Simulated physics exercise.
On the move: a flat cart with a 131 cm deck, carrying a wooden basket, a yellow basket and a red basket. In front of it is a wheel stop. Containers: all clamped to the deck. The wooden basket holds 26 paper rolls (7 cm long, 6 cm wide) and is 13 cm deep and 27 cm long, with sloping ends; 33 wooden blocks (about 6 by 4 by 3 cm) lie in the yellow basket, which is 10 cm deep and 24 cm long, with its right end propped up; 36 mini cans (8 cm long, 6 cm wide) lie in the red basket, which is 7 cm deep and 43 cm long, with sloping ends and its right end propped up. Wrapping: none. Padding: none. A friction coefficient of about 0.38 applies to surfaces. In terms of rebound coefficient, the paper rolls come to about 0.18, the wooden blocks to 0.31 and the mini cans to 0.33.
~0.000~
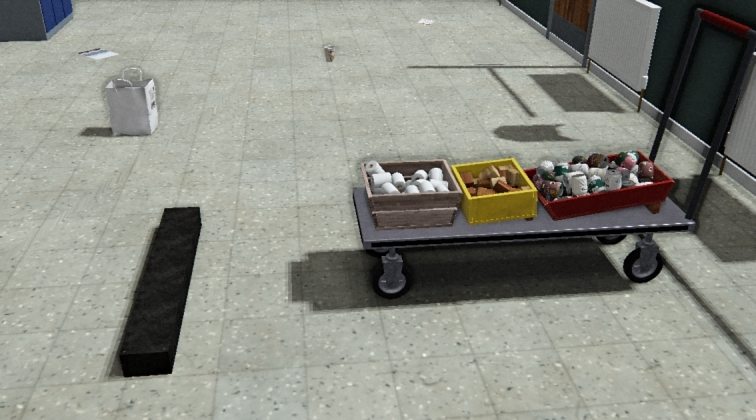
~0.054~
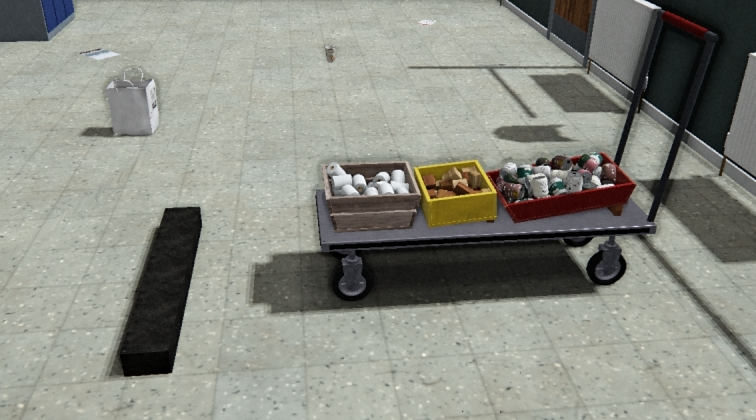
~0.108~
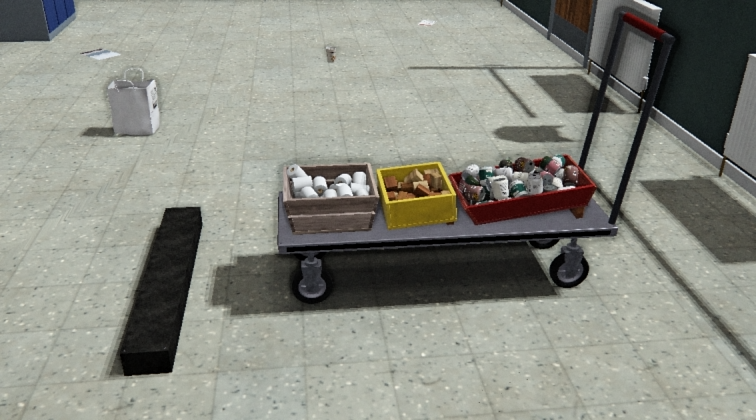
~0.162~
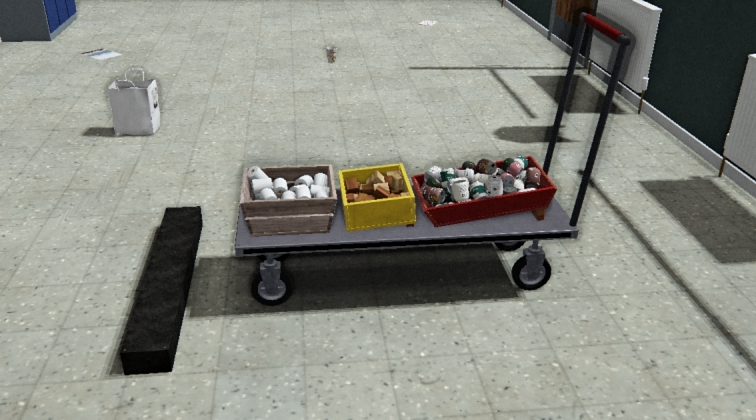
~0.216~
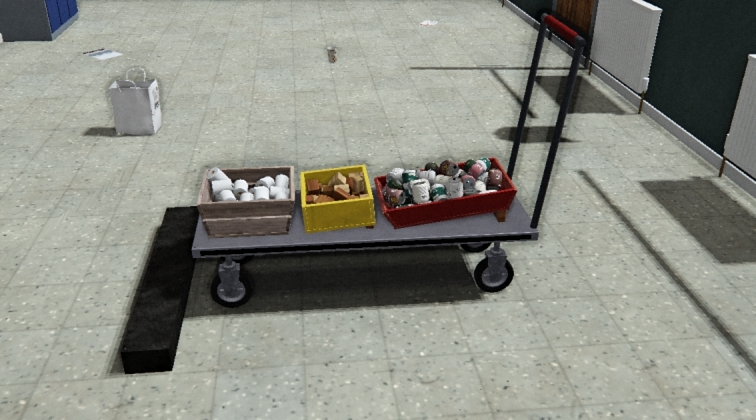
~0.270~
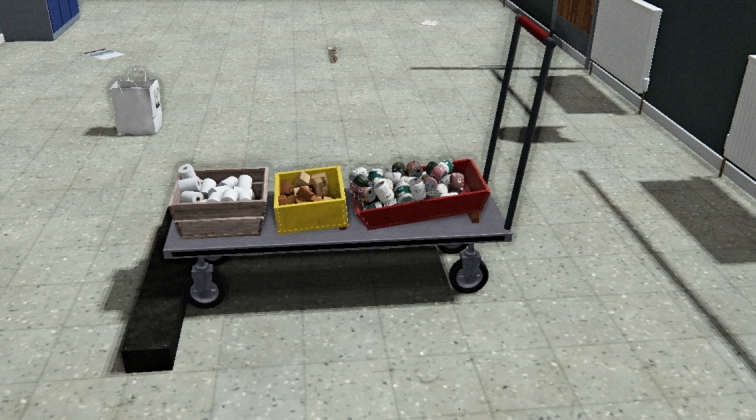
In this clip, a flat cart carrying a wooden basket of white rolls, a yellow basket of wooden blocks and a red basket of small cans rolls left across a tiled floor and reaches a dark wheel stop.
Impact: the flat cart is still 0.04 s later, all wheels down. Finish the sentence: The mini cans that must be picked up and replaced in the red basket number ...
... more than a sixth of them.
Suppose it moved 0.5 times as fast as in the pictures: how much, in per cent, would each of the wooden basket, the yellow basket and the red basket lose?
Wooden basket 0, yellow basket 0, red basket 10 per cent.
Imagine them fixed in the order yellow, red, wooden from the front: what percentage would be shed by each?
With that order the wooden basket sheds 10 per cent of its load, the yellow basket 10 per cent, and the red basket 40 per cent.
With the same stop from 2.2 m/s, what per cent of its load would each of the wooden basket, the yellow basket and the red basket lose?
Wooden basket 0 %, yellow basket 10 %, red basket 20 %.
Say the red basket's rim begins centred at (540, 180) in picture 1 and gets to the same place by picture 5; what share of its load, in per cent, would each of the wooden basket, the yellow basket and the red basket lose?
Wooden basket 0 %, yellow basket 0 %, red basket 20 %.
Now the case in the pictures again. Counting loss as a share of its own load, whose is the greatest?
That's the red basket.
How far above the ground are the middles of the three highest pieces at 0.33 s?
About 54 cm up.
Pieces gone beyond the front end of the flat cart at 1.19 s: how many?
I'd put it at some 1 pieces.
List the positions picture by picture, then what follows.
In the first frame (each is followed by its nearest rim corner in this view; the camera moves round a little), red basket, (547, 203); yellow basket, (472, 198); 73 cm short of the stop; none out.
In the second frame, red basket, (507, 205); yellow basket, (431, 200); 57 cm short of the stop.
In the third frame, red basket, (467, 207); yellow basket, (389, 202); 42 cm short of the stop.
In the fourth frame, red basket, (426, 209); yellow basket, (347, 204); 26 cm short of the stop.
In the fifth frame, red basket, (385, 211); yellow basket, (305, 206); 10 cm short of the stop.
In the sixth frame, red basket, (358, 212); yellow basket, (278, 207); stopping; none out.
After 0.33 s, wooden basket 26 in, 0 out, yellow basket 33 in, 0 out and red basket 35 in, 1 out.
After 0.45 s, wooden basket 25 in, 1 out, yellow basket 29 in, 4 out and red basket 27 in, 9 out.
After 0.68 s, wooden basket 25 in, 1 out, yellow basket 28 in, 5 out and red basket 23 in, 13 out.
Outcome (at 1.19 s), wooden basket 25 in, 1 out, yellow basket 28 in, 5 out and red basket 20 in, 16 out. Asked share, 16 of 36, 44 per cent.
